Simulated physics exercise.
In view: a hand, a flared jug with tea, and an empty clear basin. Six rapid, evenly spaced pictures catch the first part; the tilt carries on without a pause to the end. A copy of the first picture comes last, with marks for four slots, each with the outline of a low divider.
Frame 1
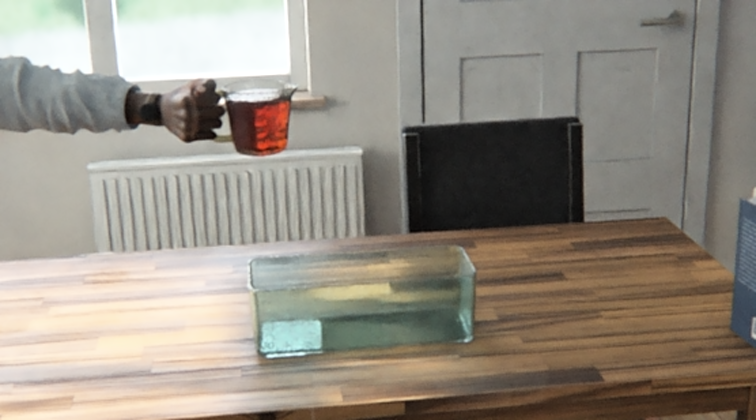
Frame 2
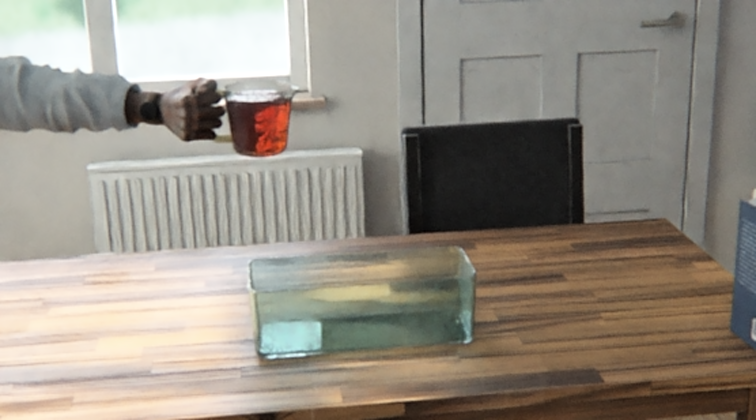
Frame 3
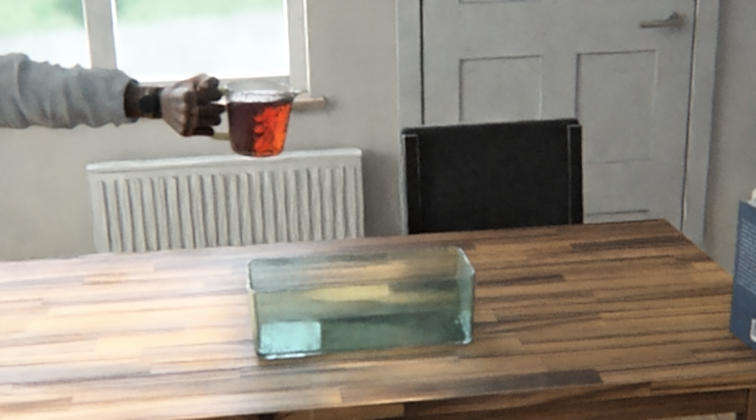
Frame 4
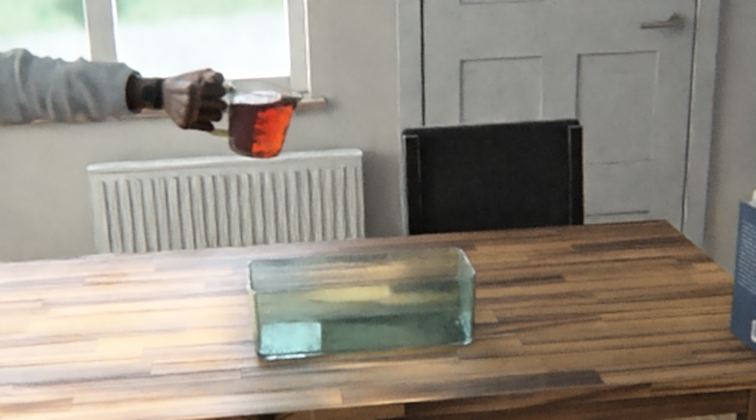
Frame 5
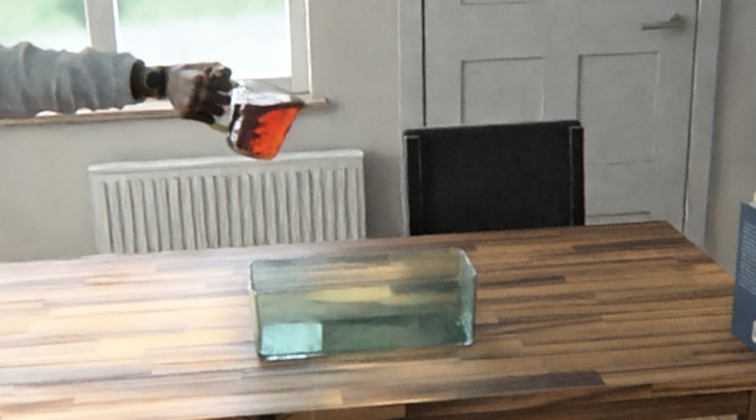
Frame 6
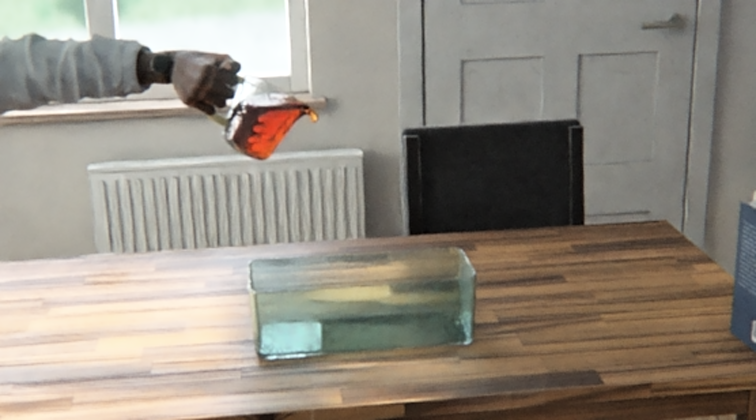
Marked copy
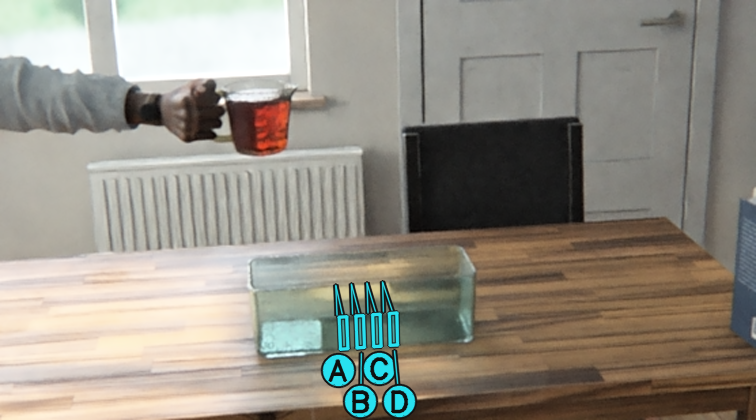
A hand tilts a jug of reddish tea rightward above a clear basin until tea crosses its lip.
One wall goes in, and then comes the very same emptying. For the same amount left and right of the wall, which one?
It is C.
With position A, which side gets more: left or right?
The right one.
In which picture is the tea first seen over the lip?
Picture 6.
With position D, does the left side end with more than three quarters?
Yes.
On the marked copy, A at (344, 354); B at (361, 353); C at (377, 351); D at (394, 350).
If A is chosen, about 4 % ends left of the wall and 93 % right of it; 3 % is lost outside.
If B is chosen, about 14 % ends left of the wall and 84 % right of it.
If C is chosen, about 54 % ends left of the wall and 42 % right of it; 4 % is lost outside.
If D is chosen, about 90 % ends left of the wall and 3 % right of it; 7 % is lost outside.
